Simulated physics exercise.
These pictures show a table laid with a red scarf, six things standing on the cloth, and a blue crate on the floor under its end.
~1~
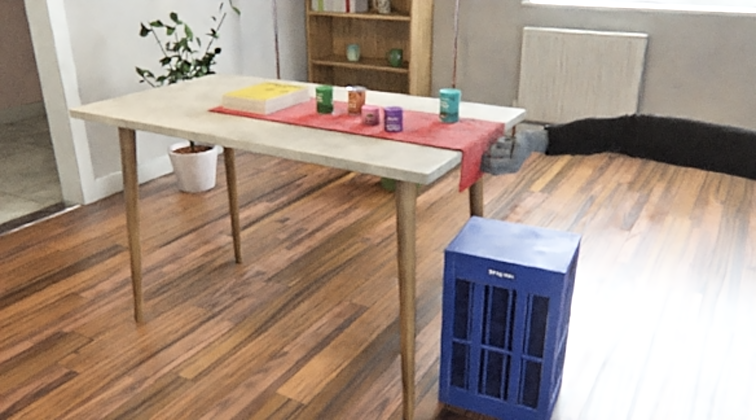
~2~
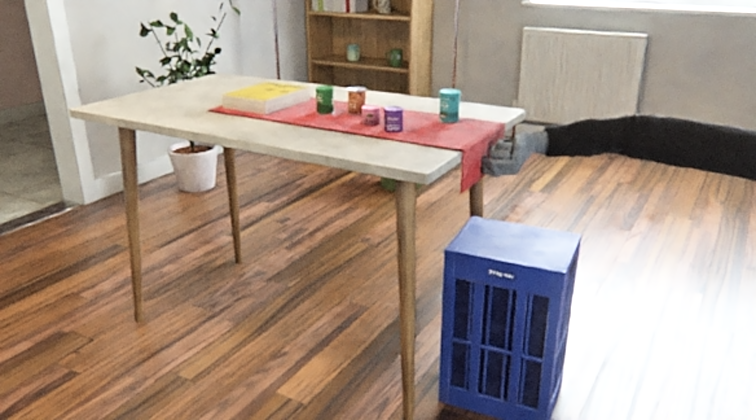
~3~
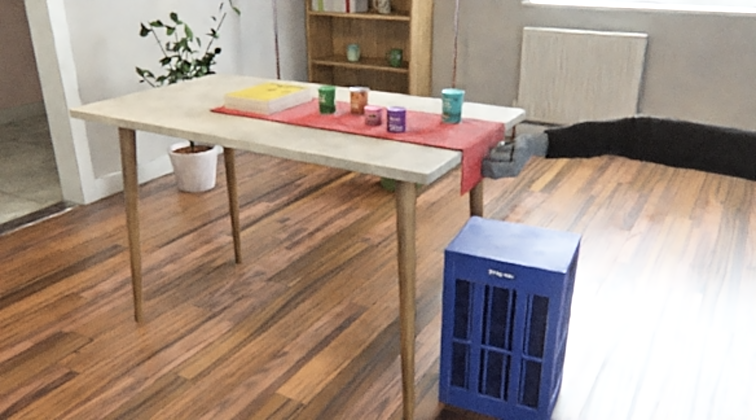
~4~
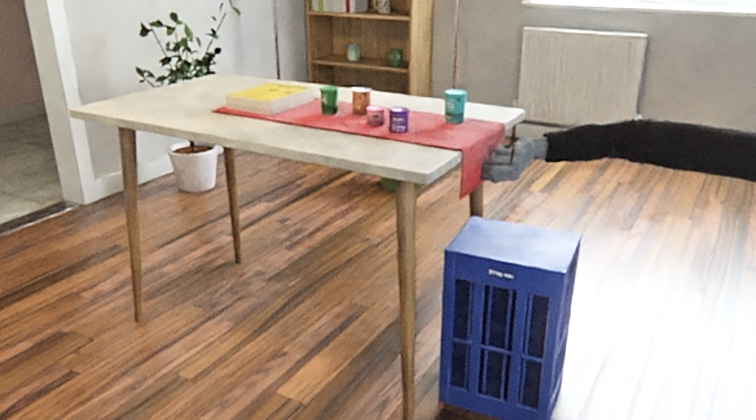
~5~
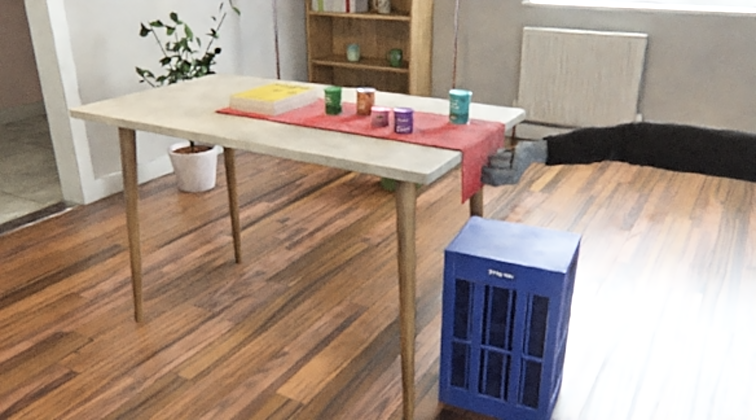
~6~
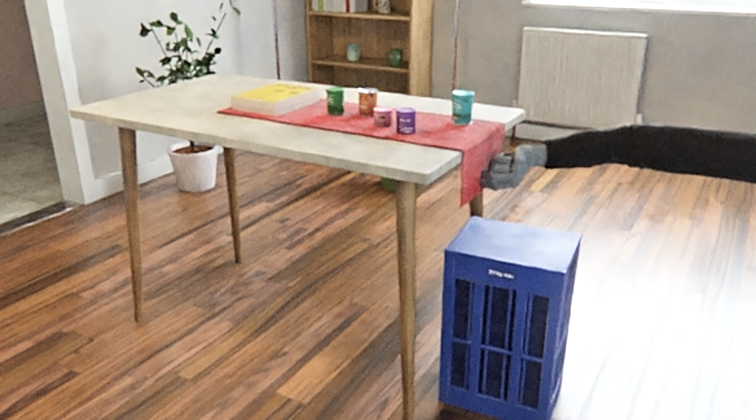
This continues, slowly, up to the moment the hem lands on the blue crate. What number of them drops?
It carries off one.
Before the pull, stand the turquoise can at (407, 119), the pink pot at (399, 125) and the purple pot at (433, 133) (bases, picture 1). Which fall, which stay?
The turquoise can keeps its place on top; the pink pot survives; the purple pot is carried off.
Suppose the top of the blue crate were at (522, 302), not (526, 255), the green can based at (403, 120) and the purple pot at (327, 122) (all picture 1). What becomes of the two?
The green can is carried off, the purple pot holds on.
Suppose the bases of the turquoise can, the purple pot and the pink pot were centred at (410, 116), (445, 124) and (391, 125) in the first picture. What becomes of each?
The turquoise can does not fall; the purple pot goes over; the pink pot does not fall.
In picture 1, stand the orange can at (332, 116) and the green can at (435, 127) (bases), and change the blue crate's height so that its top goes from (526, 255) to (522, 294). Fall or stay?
The orange can does not fall, the green can comes down.
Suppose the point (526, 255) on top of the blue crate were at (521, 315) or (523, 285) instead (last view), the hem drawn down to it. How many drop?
In that case 3 and 2.
Soon after, hem near (481, 223); all still up.
Then, hem on the crate; turquoise can gone.
At rest, hem on the crate; turquoise can gone. The answer is one.
